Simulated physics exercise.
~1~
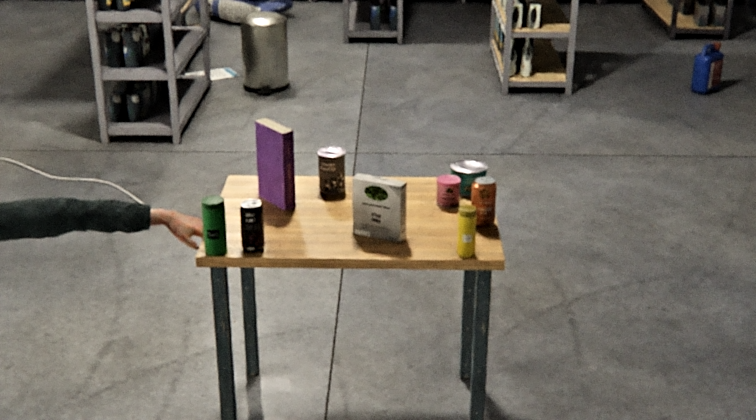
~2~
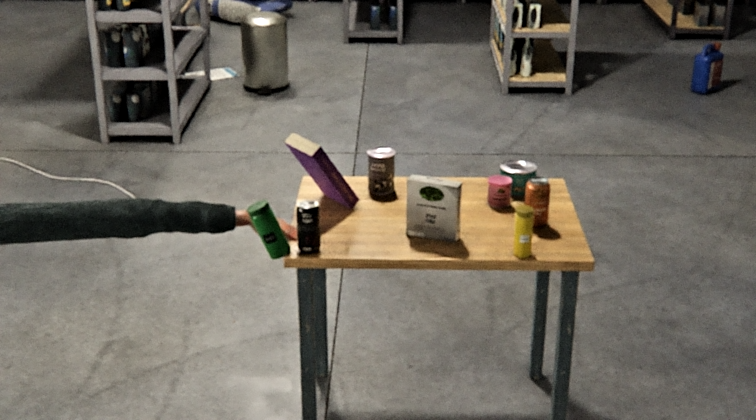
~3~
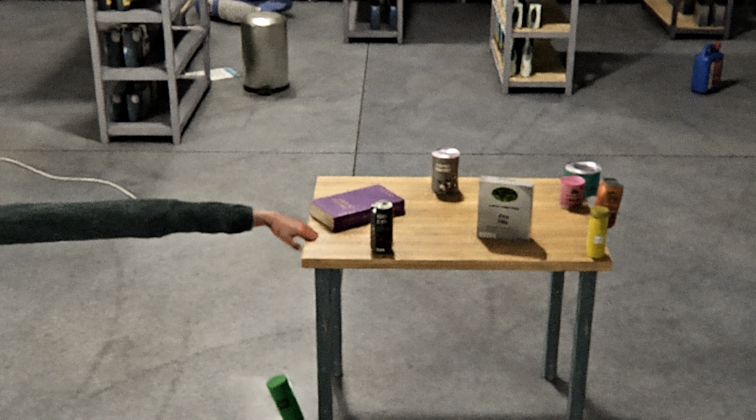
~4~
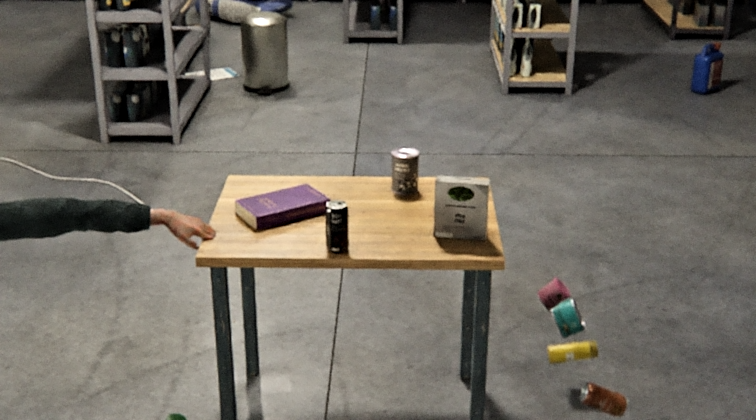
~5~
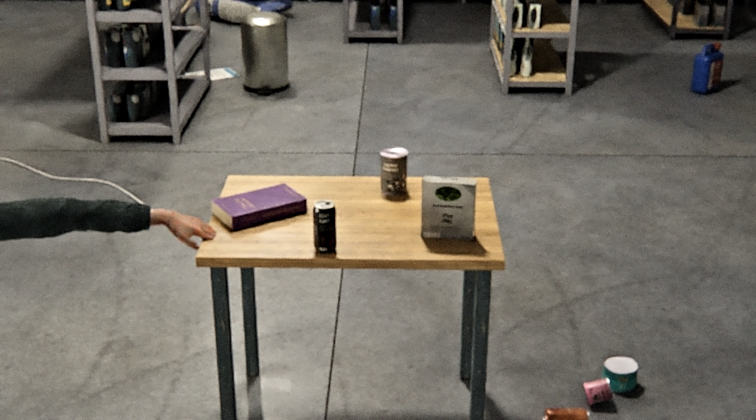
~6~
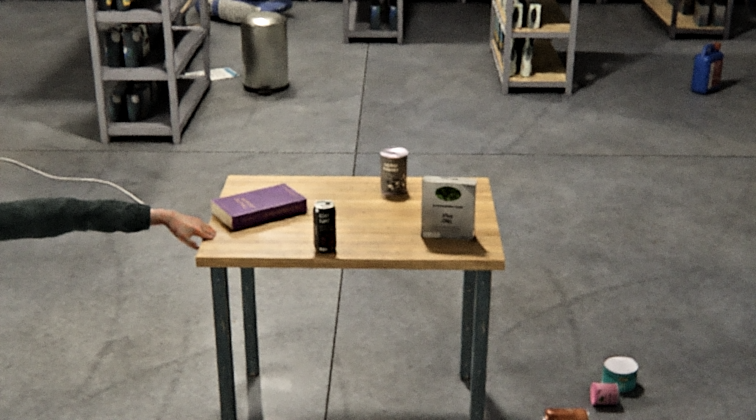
Work table sliding right and jerking back left under a hand, toppling a purple book, shedding five containers, three items standing.
